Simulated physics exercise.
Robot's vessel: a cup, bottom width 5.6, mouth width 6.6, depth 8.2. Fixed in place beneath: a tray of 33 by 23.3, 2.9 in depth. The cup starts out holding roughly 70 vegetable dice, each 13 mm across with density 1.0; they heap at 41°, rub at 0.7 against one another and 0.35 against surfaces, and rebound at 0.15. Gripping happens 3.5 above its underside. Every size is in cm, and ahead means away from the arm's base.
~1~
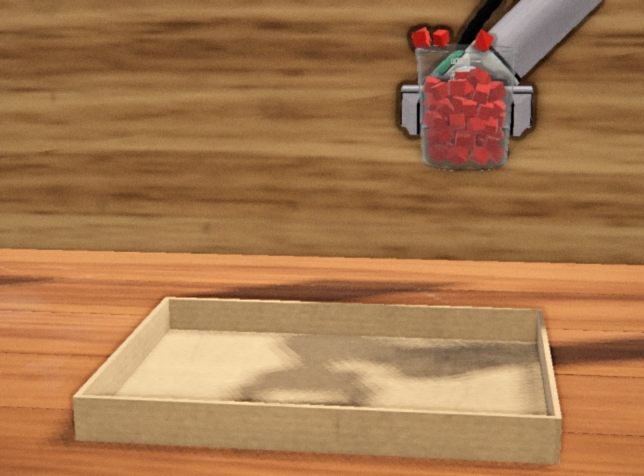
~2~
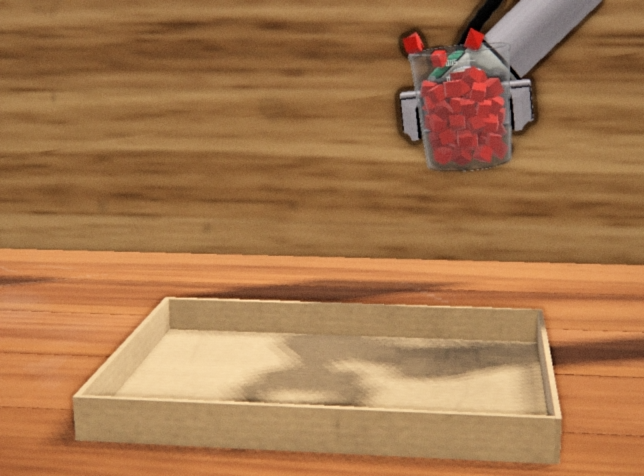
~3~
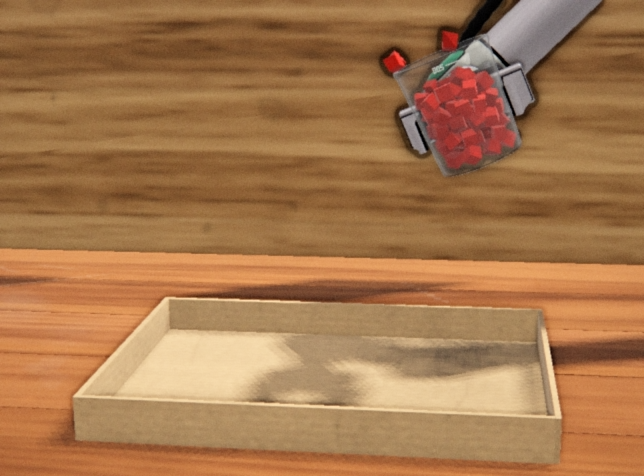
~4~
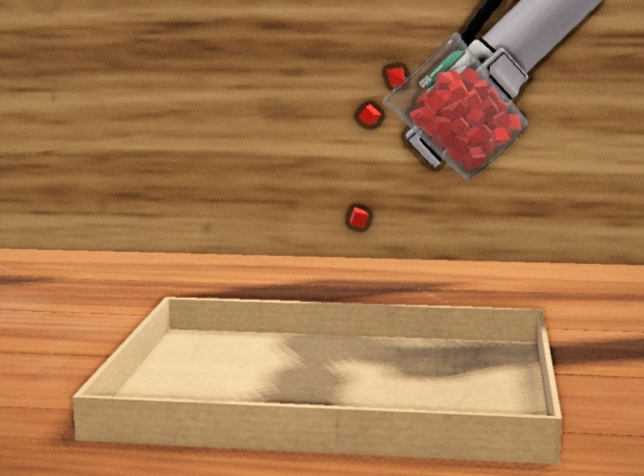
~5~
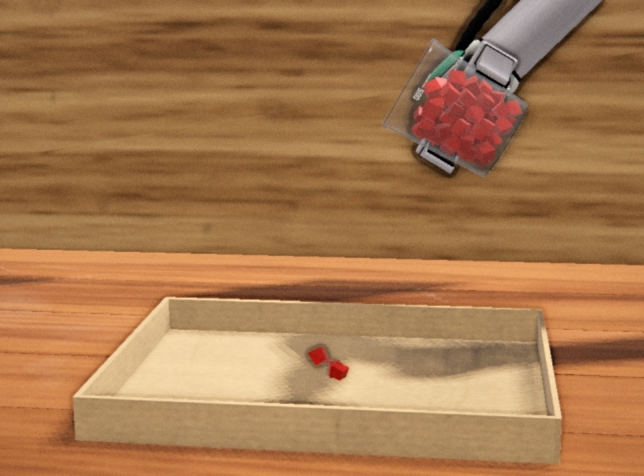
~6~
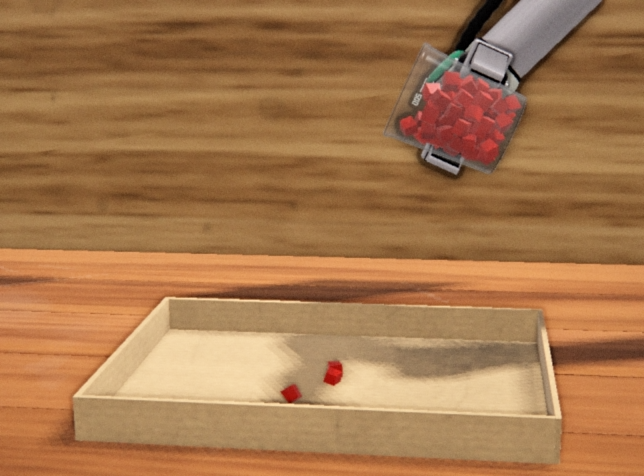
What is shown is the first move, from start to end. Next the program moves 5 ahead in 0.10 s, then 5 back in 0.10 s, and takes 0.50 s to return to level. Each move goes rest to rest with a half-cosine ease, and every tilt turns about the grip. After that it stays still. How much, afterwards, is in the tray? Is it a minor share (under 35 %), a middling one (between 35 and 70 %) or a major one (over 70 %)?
A middling share.
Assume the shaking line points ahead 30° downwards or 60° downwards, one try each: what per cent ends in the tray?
I'd say close to 10 percent for the first and close to 5 percent for the second.
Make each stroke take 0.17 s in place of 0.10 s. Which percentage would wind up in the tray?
Estimate: Near 10 per cent.
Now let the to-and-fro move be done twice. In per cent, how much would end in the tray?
I'd expect something close to 55 per cent.
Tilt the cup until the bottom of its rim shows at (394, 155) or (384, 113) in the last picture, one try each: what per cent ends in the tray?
Estimates in order: 95 % and 25 %.
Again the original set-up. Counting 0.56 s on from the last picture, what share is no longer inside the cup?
About 45 in a hundred parts are out by then.
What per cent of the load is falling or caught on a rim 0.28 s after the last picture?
39 %.
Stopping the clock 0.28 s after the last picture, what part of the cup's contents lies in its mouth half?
Mouth half: Close to 50 per cent.
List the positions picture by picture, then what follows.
The cup middle at (465, 109), level; upper third of the load around (463, 89), from x 420 to 495, top at y 40; 72 in the cup, in the first picture.
The cup middle at (464, 109), tilted 6° forward; upper third of the load around (461, 89), from x 415 to 495, top at y 40, in the second picture.
The cup middle at (462, 109), tilted 23° forward; upper third of the load around (459, 91), from x 395 to 505, top at y 40, in the third picture.
The cup middle at (460, 111), tilted 43° forward; upper third of the load around (459, 96), from x 360 to 510, top at y 75; 69 in the cup, 3 in flight or on a rim, in the fourth picture.
The cup middle at (458, 113), tilted 60° forward; upper third of the load around (457, 98), from x 320 to 510, top at y 80; 69 in the cup, 3 in the tray, in the fifth picture.
The cup middle at (458, 114), tilted 66° forward; upper third of the load around (465, 99), from x 290 to 510, top at y 80; 69 in the cup, 3 in the tray, in the sixth picture.
Then, 0.28 s on, tilted 62° forward, highest piece 23 above the table; 41 in the cup, 3 in the tray, 28 in flight or on a rim.
Then, 0.56 s on, tilted 12° forward, highest piece 26 above the table; 39 in the cup, 32 in the tray, 1 in flight or on a rim.
Then, 0.90 s on, level, highest piece 24 above the table; 39 in the cup, 33 in the tray.
Then, 1.95 s on, level, highest piece 24 above the table; 39 in the cup, 33 in the tray.
In the end, 39 in the cup, 33 in the tray. That is 46 % in the tray.
